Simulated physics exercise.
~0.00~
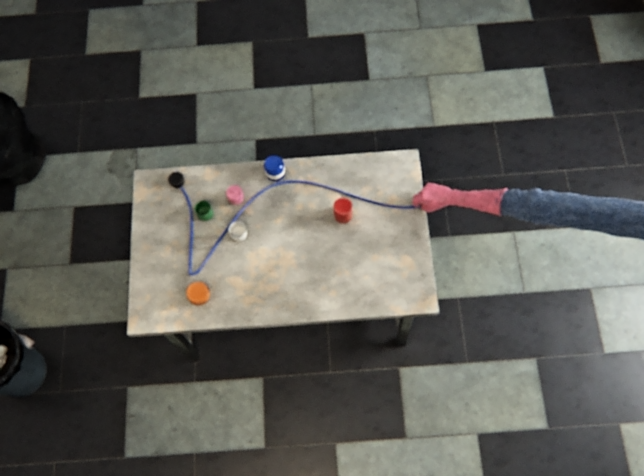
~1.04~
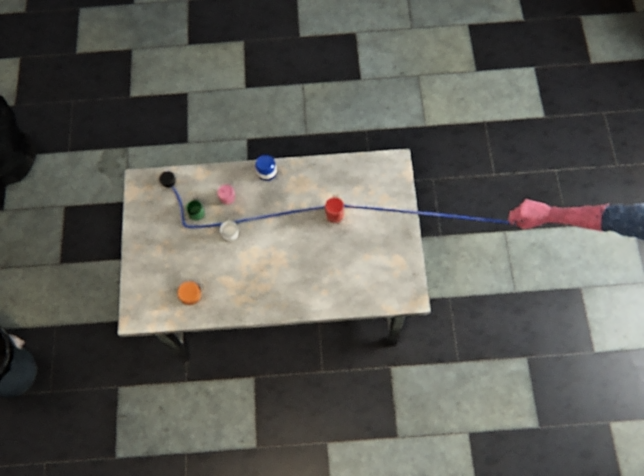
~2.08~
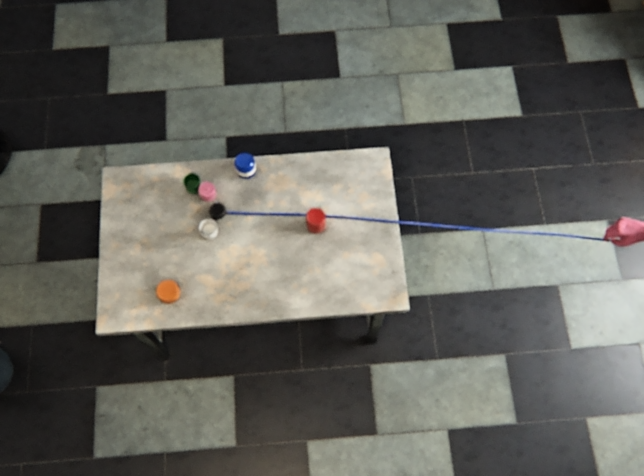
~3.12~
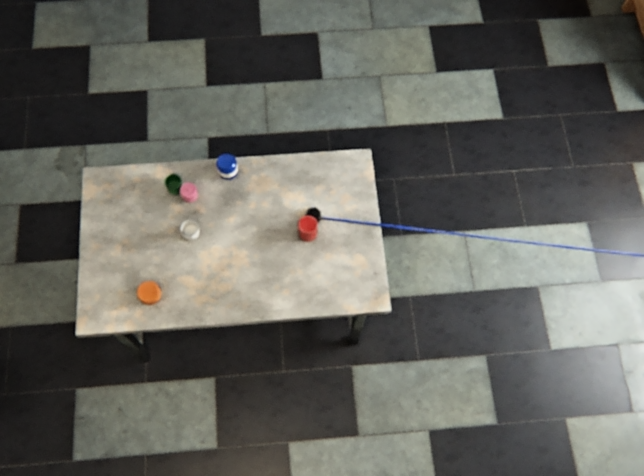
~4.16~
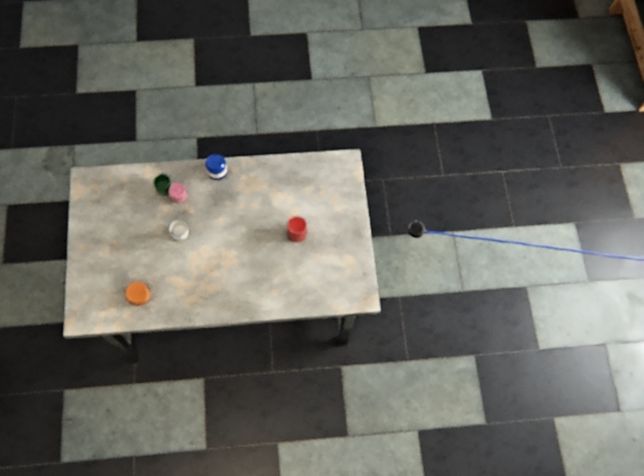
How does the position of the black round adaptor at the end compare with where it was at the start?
It starts near the upper left corner of the tabletop, and by the end it is off the table, beyond the right edge.
